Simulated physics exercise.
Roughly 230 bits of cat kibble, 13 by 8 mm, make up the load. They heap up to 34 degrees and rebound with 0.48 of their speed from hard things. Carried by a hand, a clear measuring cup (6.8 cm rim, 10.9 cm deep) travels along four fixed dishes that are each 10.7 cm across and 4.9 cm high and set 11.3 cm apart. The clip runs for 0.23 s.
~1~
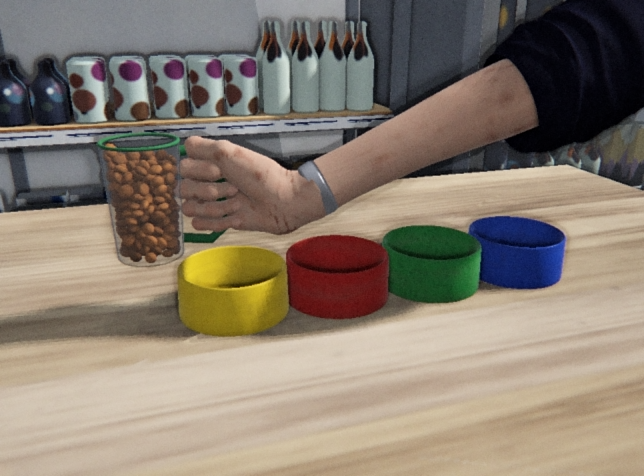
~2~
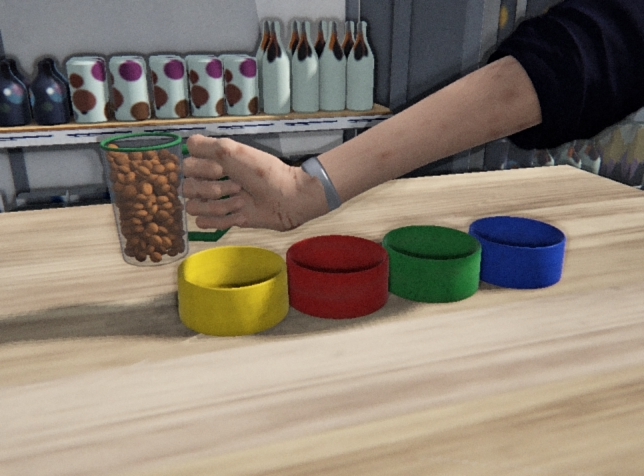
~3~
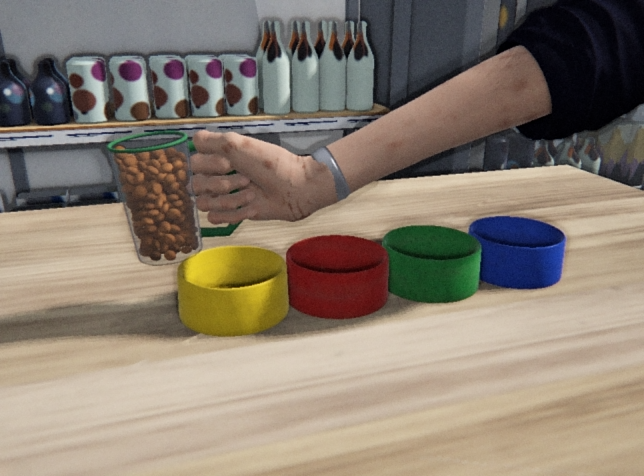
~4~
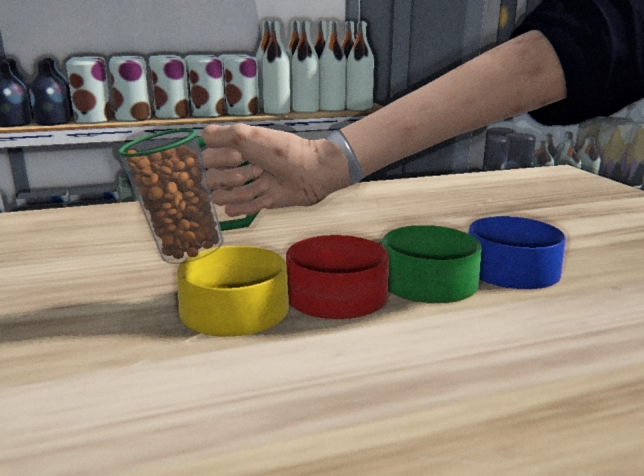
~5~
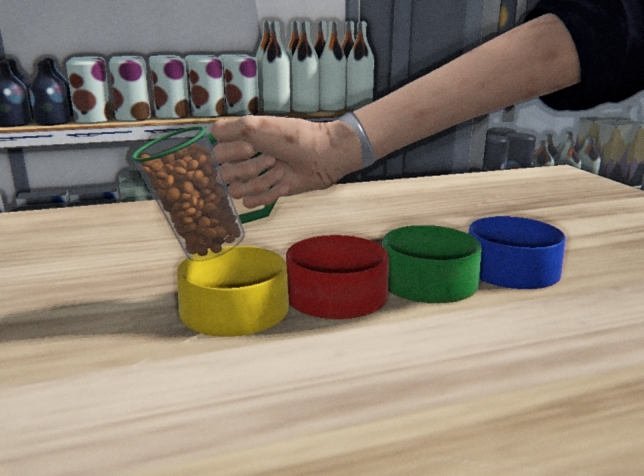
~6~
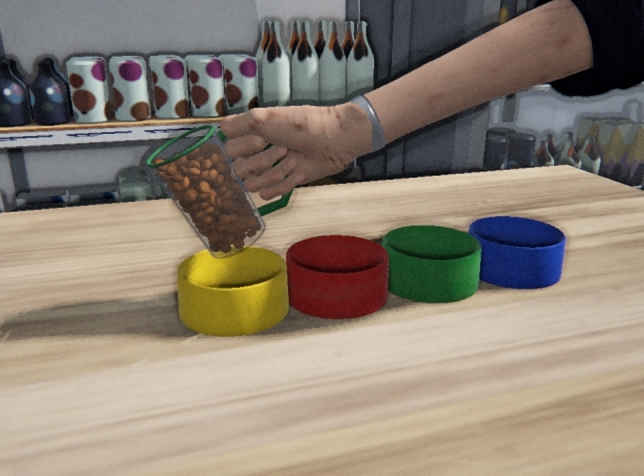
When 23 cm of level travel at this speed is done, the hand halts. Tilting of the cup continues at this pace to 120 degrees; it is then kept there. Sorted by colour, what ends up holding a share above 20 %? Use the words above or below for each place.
Red dish: Above; blue dish: Below; green dish: Below; yellow dish: Below; counter: Below.
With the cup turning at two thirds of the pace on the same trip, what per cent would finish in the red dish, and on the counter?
Red 100, counter 0.
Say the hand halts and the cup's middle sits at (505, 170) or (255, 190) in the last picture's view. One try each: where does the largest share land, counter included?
Green; yellow.
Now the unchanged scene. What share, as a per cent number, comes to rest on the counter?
About 0 %.
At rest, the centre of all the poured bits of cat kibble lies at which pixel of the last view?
When it all comes to rest, the middle is near (329, 275).
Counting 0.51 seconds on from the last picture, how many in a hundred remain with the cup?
Somewhere near 95 per cent of the load.
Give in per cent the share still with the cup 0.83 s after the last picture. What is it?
Estimate: Some 50 %.
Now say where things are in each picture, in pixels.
Cup at (146, 200), tilt 0 degrees, lip at (99, 144), moved 0.0 cm; middle of the pieces at (143, 206); yellow dish at (232, 266); red dish at (337, 254); green dish at (431, 242); blue dish at (516, 232), in the first frame.
Cup at (149, 199), tilt 1 degrees, lip at (101, 145), moved 0.3 cm; middle of the pieces at (147, 206), in the second frame.
Cup at (160, 199), tilt 6 degrees, lip at (109, 148), moved 1.3 cm; middle of the pieces at (158, 205), in the third frame.
Cup at (176, 197), tilt 12 degrees, lip at (120, 152), moved 2.8 cm; middle of the pieces at (175, 204), in the fourth frame.
Cup at (193, 196), tilt 19 degrees, lip at (134, 158), moved 4.4 cm; middle of the pieces at (193, 202), in the fifth frame.
Cup at (211, 194), tilt 27 degrees, lip at (148, 164), moved 6.0 cm; middle of the pieces at (211, 201); yellow dish at (232, 266); red dish at (337, 254); green dish at (431, 242); blue dish at (516, 232), in the sixth frame.
Then, 0.31 s after the last picture, tilt 73 degrees; cup holds 100 %.
Then, 0.51 s after the last picture, tilt 104 degrees; cup holds 95 %, red 5 %.
Then, 0.83 s after the last picture, tilt 120 degrees; cup holds 50 %, red 50 %.
In the end, red 100 %, blue 0 %, green 0 %, yellow 0 %, counter 0 %.
